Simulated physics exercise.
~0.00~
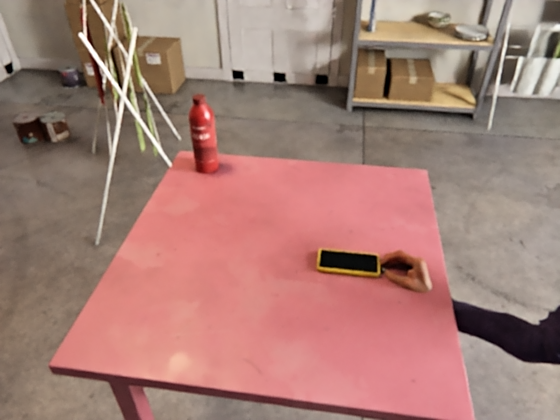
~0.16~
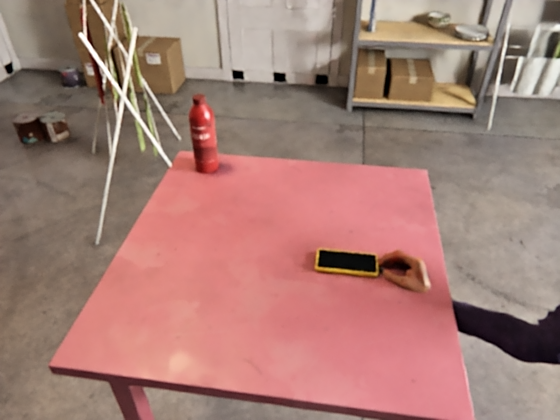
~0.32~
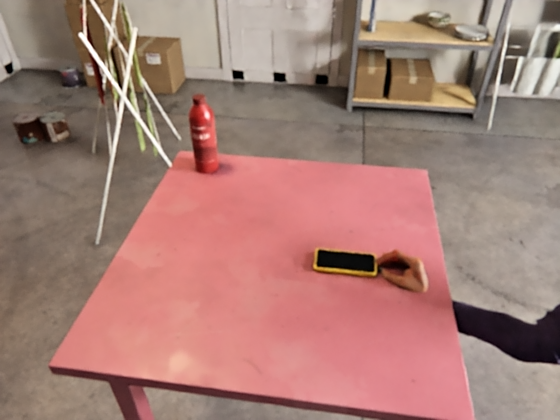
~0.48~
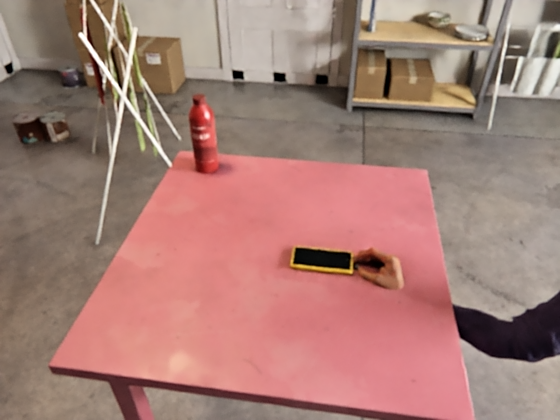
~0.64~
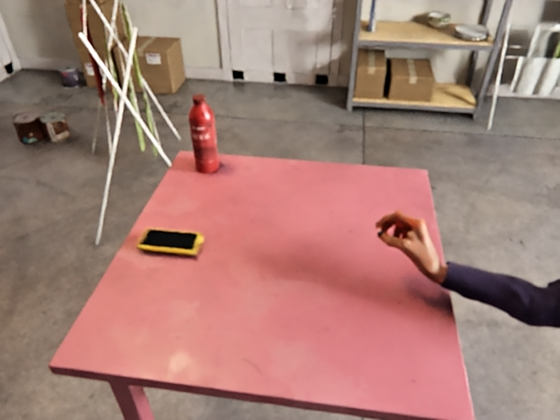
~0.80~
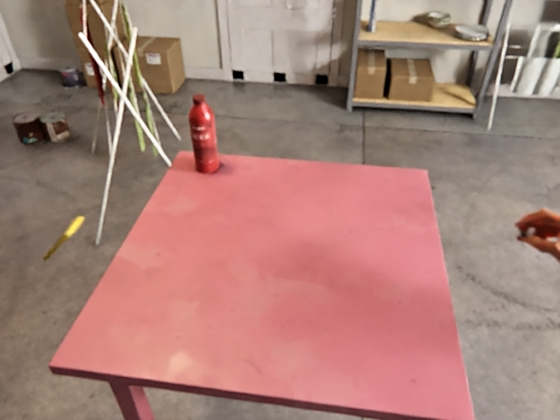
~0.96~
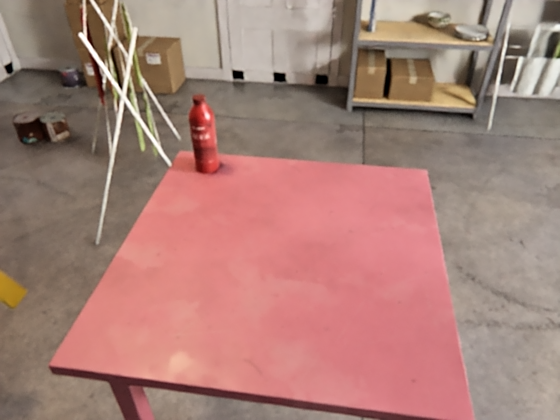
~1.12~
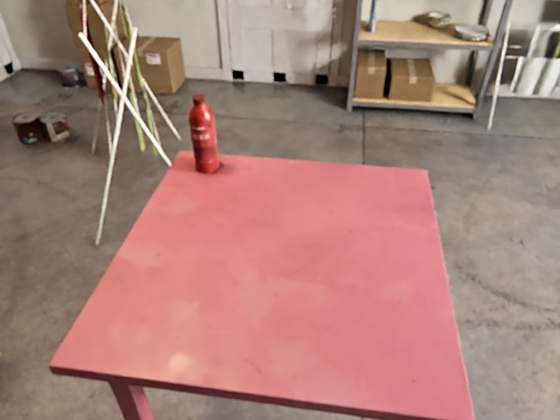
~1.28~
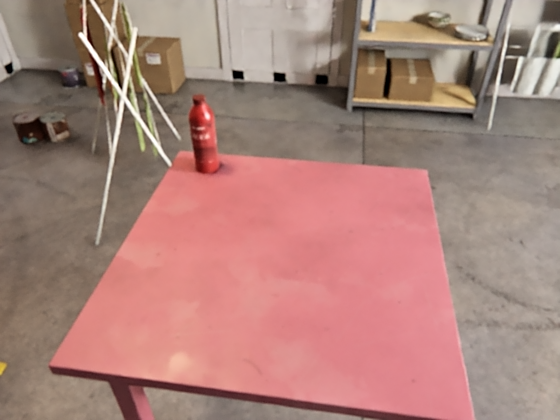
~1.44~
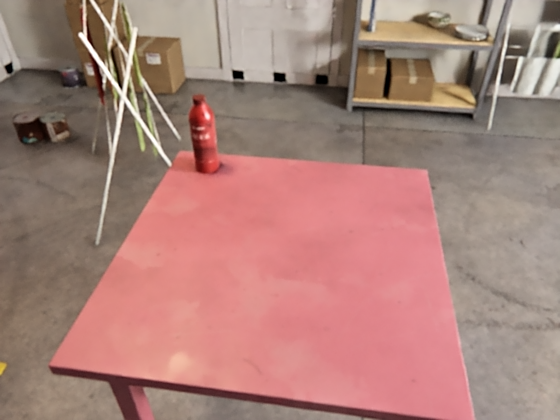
At the start, a hand rests beside a yellow phone with a dark screen on a pink table, while a red bottle stands near the far left corner. The hand nudges the phone slightly left, then pushes it harder and lets go. The phone slides alone across the tabletop as the hand draws back to the right. It shoots off the left edge, tilting and turning in the air as it drops, and the hand leaves view. At the end, only a sliver of yellow shows on the floor at the far left, and the bottle still stands in place.
